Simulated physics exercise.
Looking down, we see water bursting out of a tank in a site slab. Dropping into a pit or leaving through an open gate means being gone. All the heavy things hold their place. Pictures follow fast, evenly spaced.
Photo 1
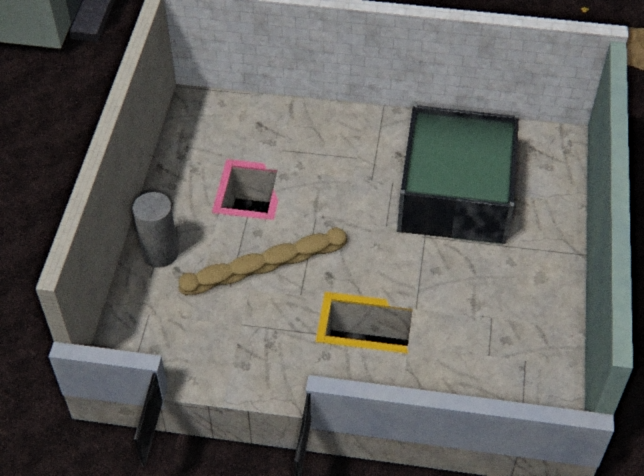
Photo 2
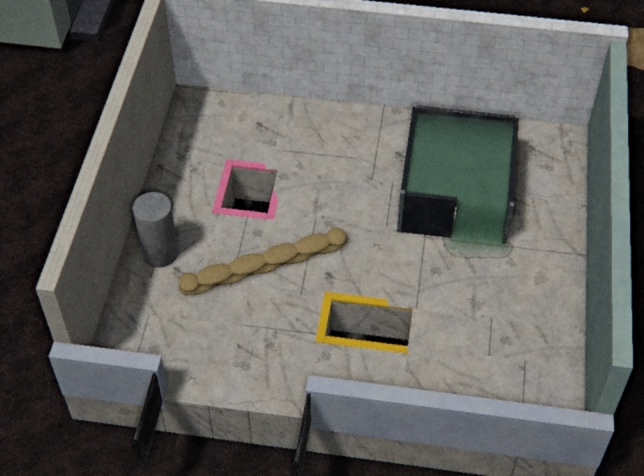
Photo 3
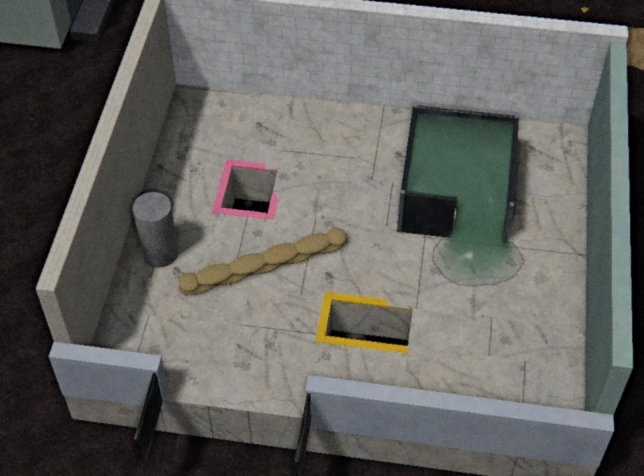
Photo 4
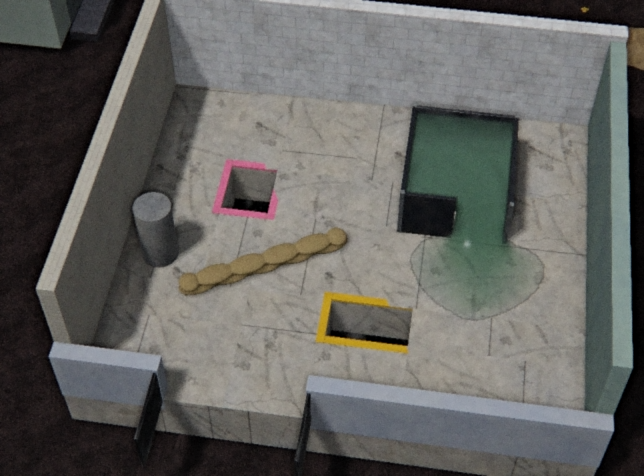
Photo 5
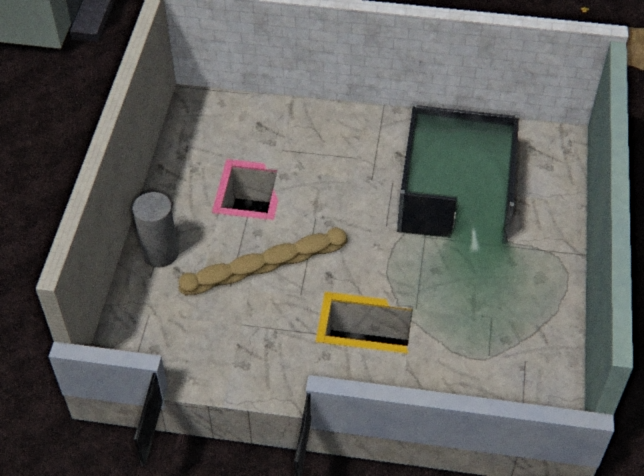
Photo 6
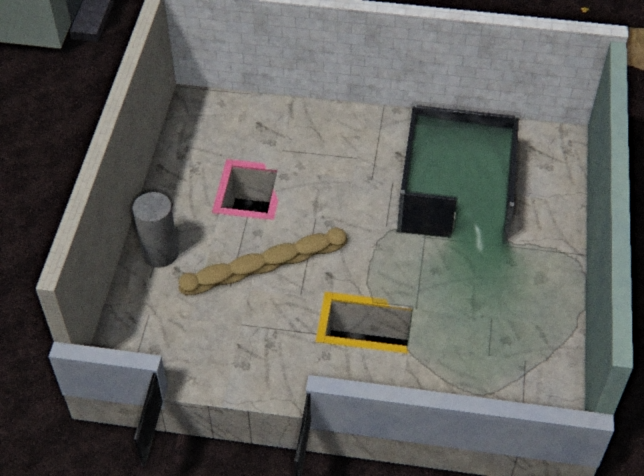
The clip opens on a walled slab with a full tank of green water, a rope-like tan barrier, a grey post and two pits edged pink and yellow. Water bursts through the tank's front, then spreads across the floor in a widening pool reaching beside the yellow-edged pit.
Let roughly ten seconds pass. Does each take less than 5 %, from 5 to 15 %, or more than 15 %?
It ends like this: The gate takes from 5 to 15 %; the pink pit takes less than 5 %; the yellow pit takes more than 15 %.
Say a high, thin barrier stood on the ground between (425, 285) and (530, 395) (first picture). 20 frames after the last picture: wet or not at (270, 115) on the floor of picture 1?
Waterless.
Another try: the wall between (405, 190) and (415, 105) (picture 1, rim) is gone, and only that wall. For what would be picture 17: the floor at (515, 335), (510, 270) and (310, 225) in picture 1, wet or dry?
Going point by point: Left unwetted, left unwetted, waterlogged.
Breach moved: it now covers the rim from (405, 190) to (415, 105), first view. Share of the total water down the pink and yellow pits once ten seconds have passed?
In per cent: Pink 45, yellow 6.
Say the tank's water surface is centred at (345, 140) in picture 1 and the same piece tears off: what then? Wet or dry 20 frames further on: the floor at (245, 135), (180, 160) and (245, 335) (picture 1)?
Outcome, in sequence: Unwetted, unwetted, wetted.
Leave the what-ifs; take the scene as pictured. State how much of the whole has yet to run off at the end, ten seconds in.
Close to 64 in a hundred.
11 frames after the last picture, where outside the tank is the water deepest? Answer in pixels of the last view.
I'd put it around (547, 433).
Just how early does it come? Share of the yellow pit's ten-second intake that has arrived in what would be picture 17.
20 %.
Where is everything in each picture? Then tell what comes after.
The water tank at (461, 157) is whole and still, in the first frame.
The front is at (509, 246), out from the gap at (479, 226), in the second frame.
Water pours out at (479, 227) and has run to (454, 278), in the third frame.
Water pours out at (478, 228) and has run to (459, 312), in the fourth frame.
Water pours out at (479, 228) and has run to (485, 354), in the fifth frame.
Water pours out at (479, 228) and has run to (491, 388), in the sixth frame.
A moment on, water covers 20 % of the floor; the gate 0 %, the pink pit 0 %, the yellow pit 2 %.
Next, water covers 25 % of the floor; the gate 0 %, the pink pit 0 %, the yellow pit 5 %.
Then, water covers 40 % of the floor; the gate 1 %, the pink pit 0 %, the yellow pit 8 %.
Later, water covers 55 % of the floor; the gate 3 %, the pink pit 0 %, the yellow pit 18 %.
In the end, water covers 75 % of the floor; the gate 8 %, the pink pit 1 %, the yellow pit 27 %.
